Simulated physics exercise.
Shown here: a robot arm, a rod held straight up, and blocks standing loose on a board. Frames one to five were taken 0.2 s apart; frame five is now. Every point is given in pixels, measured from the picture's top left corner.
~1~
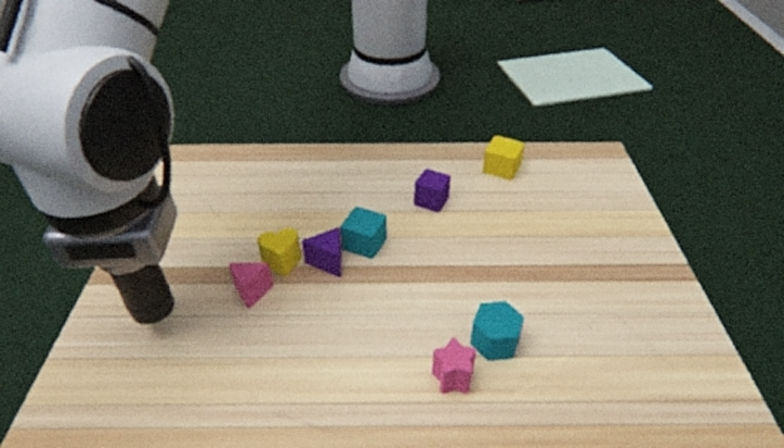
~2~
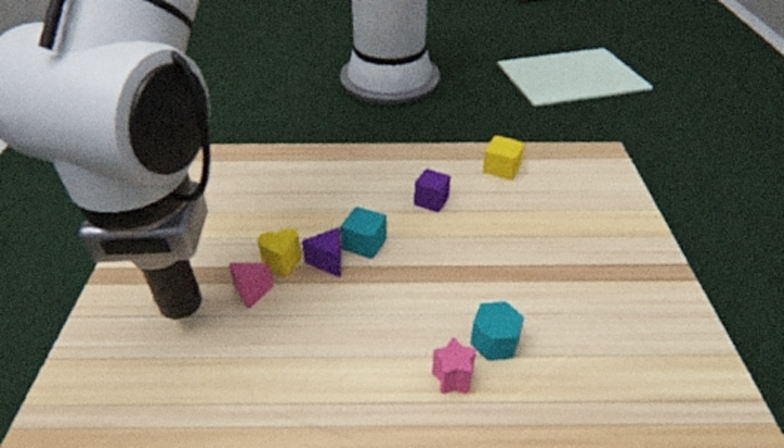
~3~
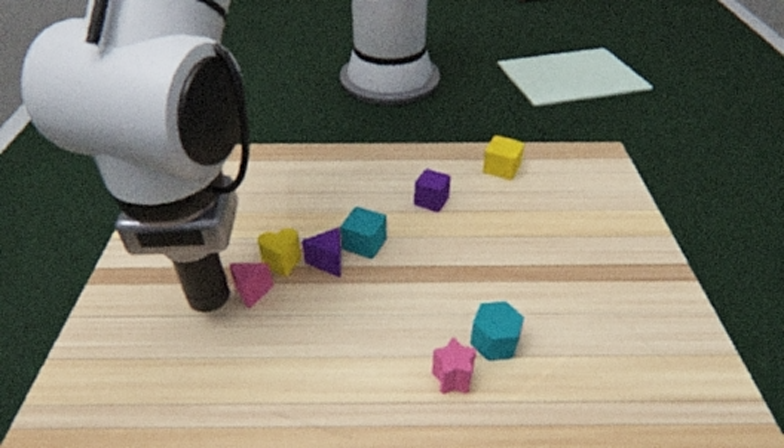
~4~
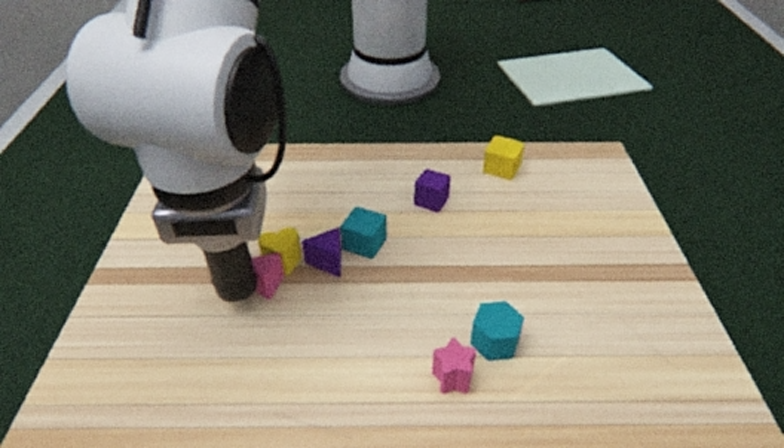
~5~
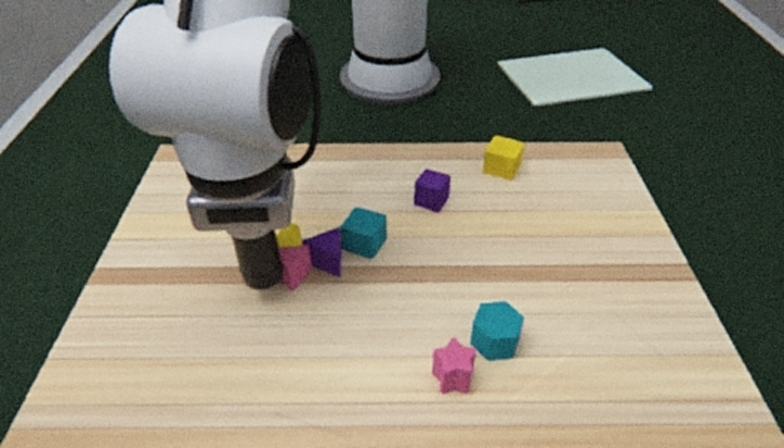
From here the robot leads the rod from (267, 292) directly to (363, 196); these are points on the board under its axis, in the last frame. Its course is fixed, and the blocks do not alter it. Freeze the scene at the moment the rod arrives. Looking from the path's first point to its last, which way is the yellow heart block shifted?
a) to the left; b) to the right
My pick is a.
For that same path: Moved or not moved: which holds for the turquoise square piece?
From what I can tell, it won't keep its place.
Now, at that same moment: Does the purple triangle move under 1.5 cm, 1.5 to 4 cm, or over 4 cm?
Covers over 4 cm.
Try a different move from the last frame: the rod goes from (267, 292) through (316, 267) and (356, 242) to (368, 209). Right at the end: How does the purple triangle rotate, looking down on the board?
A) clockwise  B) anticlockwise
I'll go with B - anticlockwise.
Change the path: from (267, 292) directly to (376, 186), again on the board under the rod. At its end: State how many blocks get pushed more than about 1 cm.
That makes 3 blocks or more.
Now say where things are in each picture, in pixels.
Rod tip (153, 309); block tops, yellow heart block (278, 239); pink triangle (247, 270); purple triangle (326, 240); turquoise square piece (364, 221), in the first frame.
Rod (181, 304); blocks unchanged, in the second frame.
Rod (210, 298); blocks unchanged, in the third frame.
Rod (237, 288); pink triangle (262, 263), in the fourth frame.
Rod (263, 276); yellow heart block (286, 236); pink triangle (289, 254); purple triangle (326, 240); turquoise square piece (364, 221), in the fifth frame.
What follows on the original path. One third of the way, rod (301, 239); yellow heart block (298, 210); pink triangle (328, 246), turned 40° clockwise; purple triangle (342, 224), turned 15° anticlockwise; turquoise square piece (374, 214), turned 35° clockwise.
Two thirds of the way, rod (333, 208); yellow heart block (303, 194), turned 50° anticlockwise; pink triangle (329, 245), turned 50° clockwise; purple triangle (369, 202), turned 25° clockwise; turquoise square piece (397, 209), turned 85° clockwise.
At the end, rod (362, 180); yellow heart block (303, 194), turned 50° anticlockwise; pink triangle (329, 245), turned 50° clockwise; purple triangle (382, 185), turned 100° clockwise; turquoise square piece (401, 209), turned 105° clockwise.
